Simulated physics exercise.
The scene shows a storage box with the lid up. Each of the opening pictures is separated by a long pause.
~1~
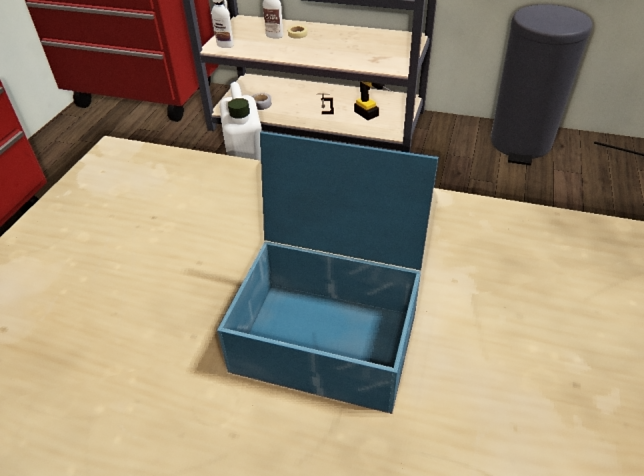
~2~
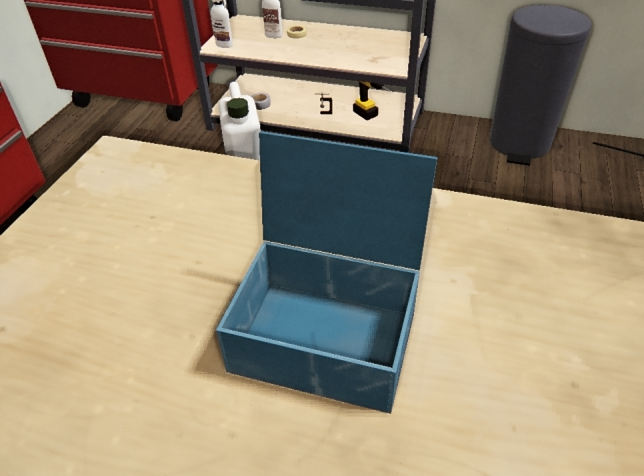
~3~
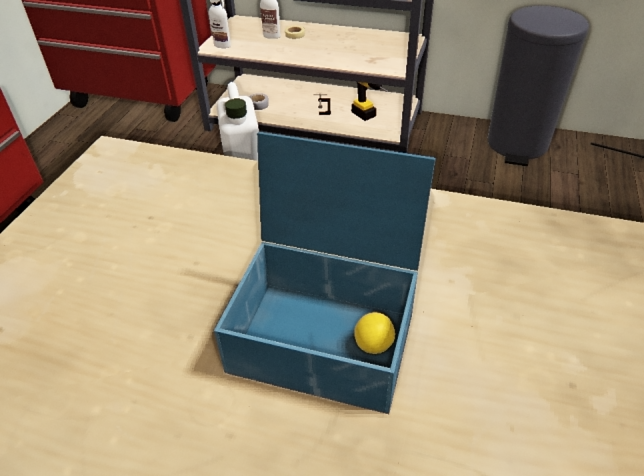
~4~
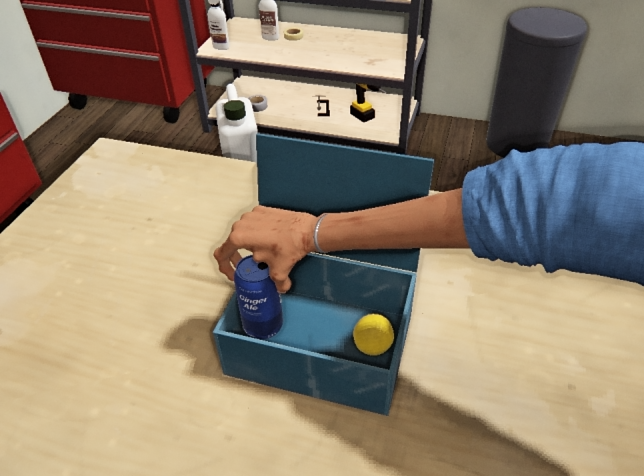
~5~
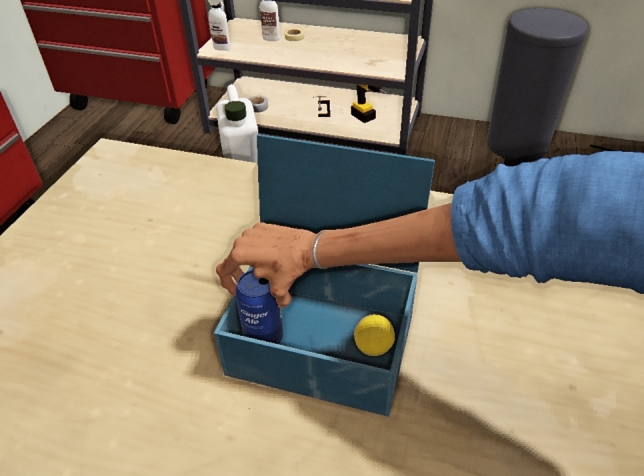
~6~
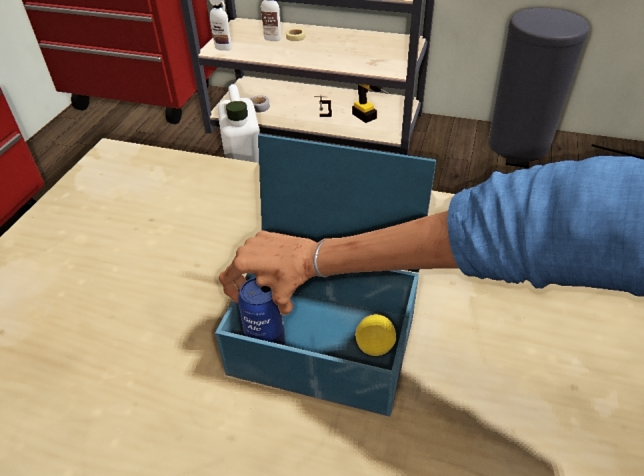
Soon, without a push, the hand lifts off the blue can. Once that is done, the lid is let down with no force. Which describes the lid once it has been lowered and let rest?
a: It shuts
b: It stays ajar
It stays ajar.
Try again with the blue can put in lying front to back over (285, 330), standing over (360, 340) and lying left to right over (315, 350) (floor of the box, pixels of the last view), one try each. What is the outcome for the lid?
First try leaves it shut, second try leaves it shut, third try leaves it shut.
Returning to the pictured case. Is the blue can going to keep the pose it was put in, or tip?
Observation: It keeps the set orientation.
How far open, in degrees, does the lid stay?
About 20°.
Then, 1.10 s past the last view, lid starting down.
Then, 1.50 s past the last view, lid 65° above the rim.
Then, 1.70 s past the last view, lid 47° above the rim.
Then, 1.90 s past the last view, lid 24° above the rim.
Finally, lid 19° above the rim; both still in place. Final places as the last picture's camera would see them, blue can near (263, 320).
